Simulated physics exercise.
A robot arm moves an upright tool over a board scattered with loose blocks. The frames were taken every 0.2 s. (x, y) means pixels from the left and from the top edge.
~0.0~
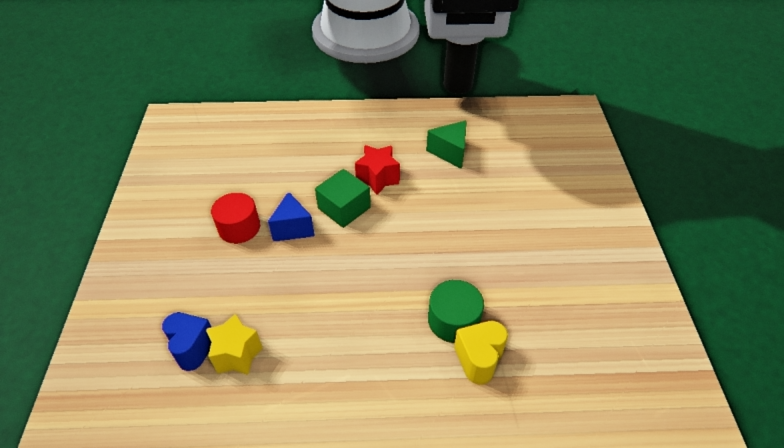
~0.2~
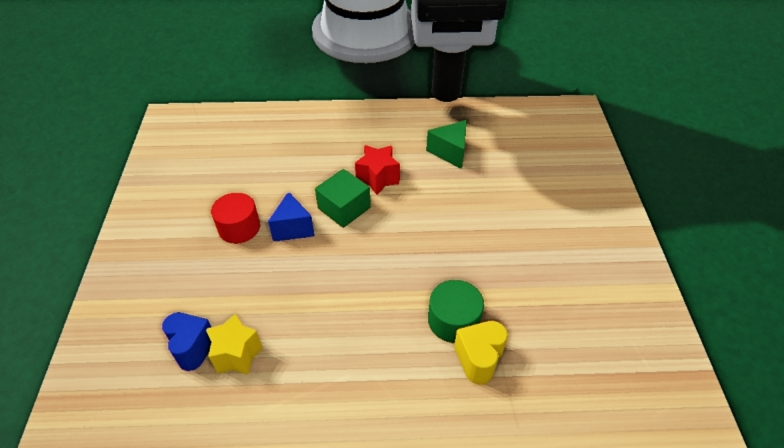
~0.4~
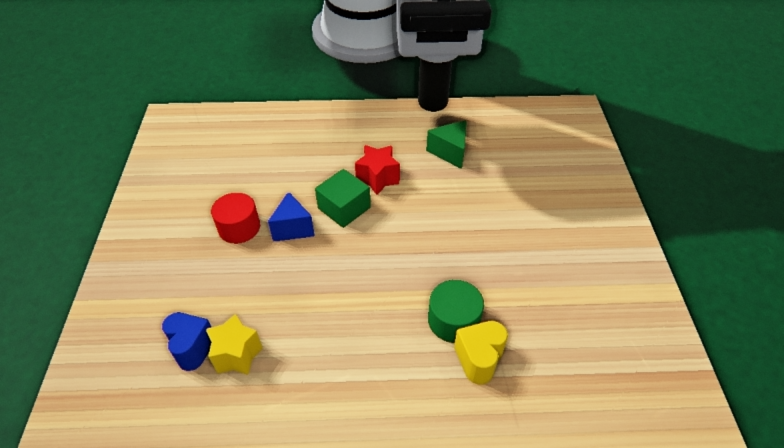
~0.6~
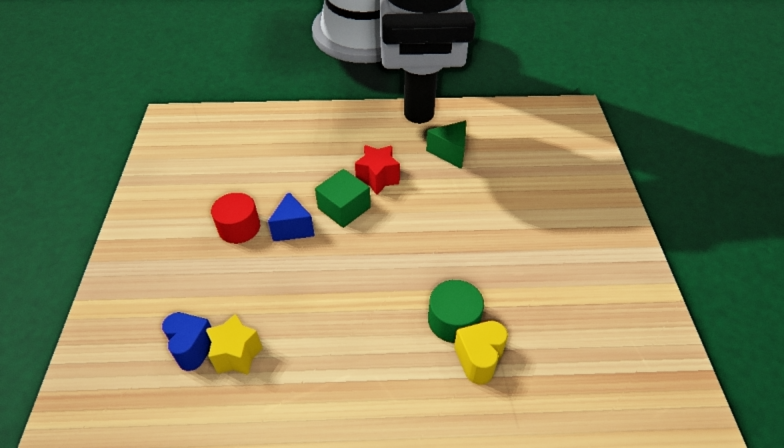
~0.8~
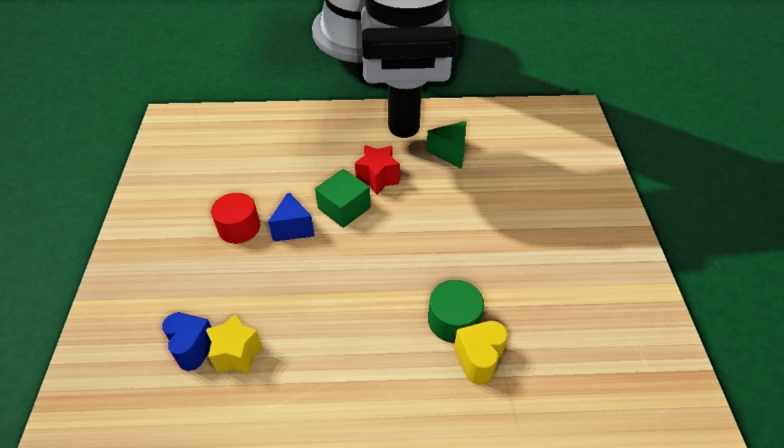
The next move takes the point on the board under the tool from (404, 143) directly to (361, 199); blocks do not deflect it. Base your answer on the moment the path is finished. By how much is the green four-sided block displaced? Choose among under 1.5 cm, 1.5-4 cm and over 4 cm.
Travels over 4 cm.
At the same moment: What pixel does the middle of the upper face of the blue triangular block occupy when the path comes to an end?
It will likely be found at (271, 222).
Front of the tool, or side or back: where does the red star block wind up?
It rides in front to the end.
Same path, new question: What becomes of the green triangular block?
Answer: Unmoved.
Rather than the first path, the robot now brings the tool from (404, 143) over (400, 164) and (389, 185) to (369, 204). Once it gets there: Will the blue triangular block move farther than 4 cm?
I expect not.
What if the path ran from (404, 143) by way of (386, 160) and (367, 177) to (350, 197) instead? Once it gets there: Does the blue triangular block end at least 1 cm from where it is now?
It seems so.
What follows on the original path. One third of the way, tool at (390, 146); red star block at (375, 162), turned 15° clockwise.
Two thirds of the way, tool at (375, 165); green four-sided block at (332, 199); red star block at (366, 181), turned 15° clockwise.
At the end, tool at (360, 184); blue triangular block at (271, 222), turned 20° clockwise; green four-sided block at (313, 220); red star block at (349, 202), turned 15° clockwise; green triangular block still.
